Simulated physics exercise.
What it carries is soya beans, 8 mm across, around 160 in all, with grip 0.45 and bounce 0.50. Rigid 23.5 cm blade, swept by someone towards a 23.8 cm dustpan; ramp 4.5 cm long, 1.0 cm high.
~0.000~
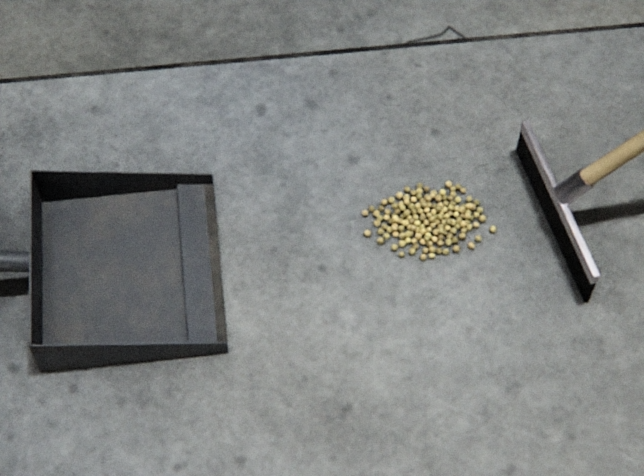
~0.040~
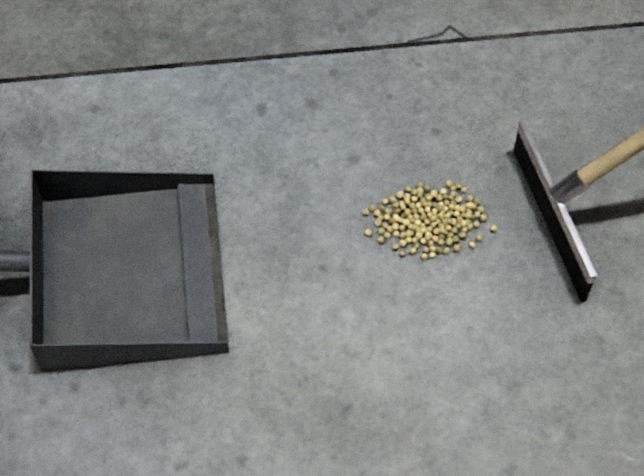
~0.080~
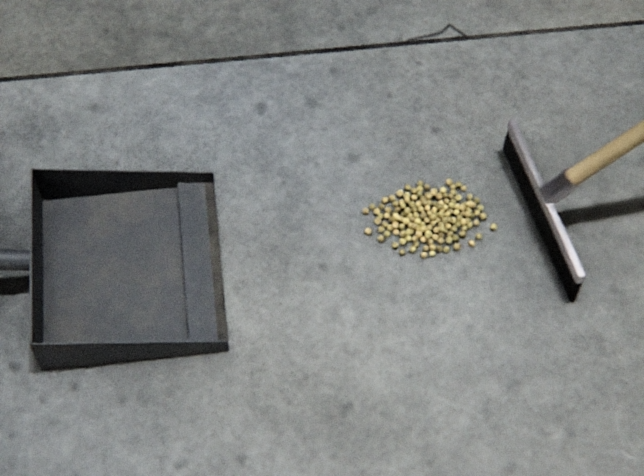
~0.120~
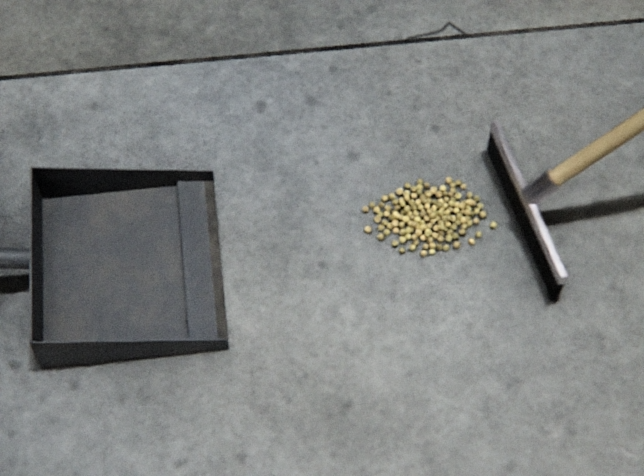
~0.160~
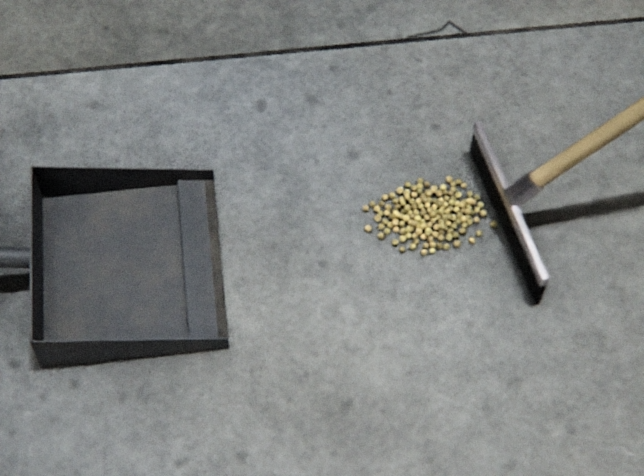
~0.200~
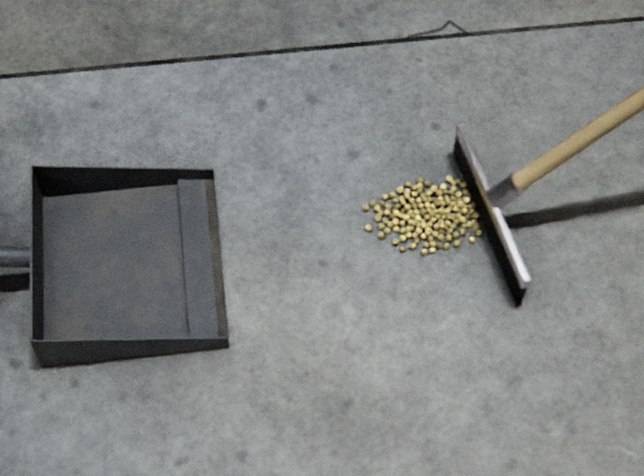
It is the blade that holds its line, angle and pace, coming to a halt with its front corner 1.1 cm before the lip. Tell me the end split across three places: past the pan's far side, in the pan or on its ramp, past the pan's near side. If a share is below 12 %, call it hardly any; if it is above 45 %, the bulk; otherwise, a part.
Past the pan's far side: Hardly any. In the pan or on its ramp: A part. Past the pan's near side: Hardly any.
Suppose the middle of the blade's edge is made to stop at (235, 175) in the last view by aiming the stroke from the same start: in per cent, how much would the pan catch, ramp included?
That comes to near 5 percent.
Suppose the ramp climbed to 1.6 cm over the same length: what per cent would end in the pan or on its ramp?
Close to 25 per cent then.
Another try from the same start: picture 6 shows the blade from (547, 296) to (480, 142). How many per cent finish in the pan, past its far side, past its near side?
You'd see pan at 20, far at 5 and near at 15.
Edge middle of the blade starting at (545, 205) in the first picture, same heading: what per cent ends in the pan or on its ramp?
Roughly 20 percent, ramp included.
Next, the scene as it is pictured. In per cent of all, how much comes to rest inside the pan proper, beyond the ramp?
Estimate: Close to 5 per cent of the total.
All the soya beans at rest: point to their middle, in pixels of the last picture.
In the last view, approximately (223, 252).
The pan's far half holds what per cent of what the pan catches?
Roughly 70 per cent.
After 0.46 s, middle of the blade 19 cm from the lip; 0 % over the lip, far side 5 %, near side 0 %.
Then, at 0.64 s, middle of the blade 8 cm from the lip; 0 % over the lip, far side 5 %, near side 0 %.
After 0.93 s, middle of the blade 3 cm from the lip; 30 % over the lip, far side 5 %, near side 5 %.
In the end, at 1.7 s, far side 5 %, pan 25 %, near side 5 %, in front of the lip or behind the blade 60 %.
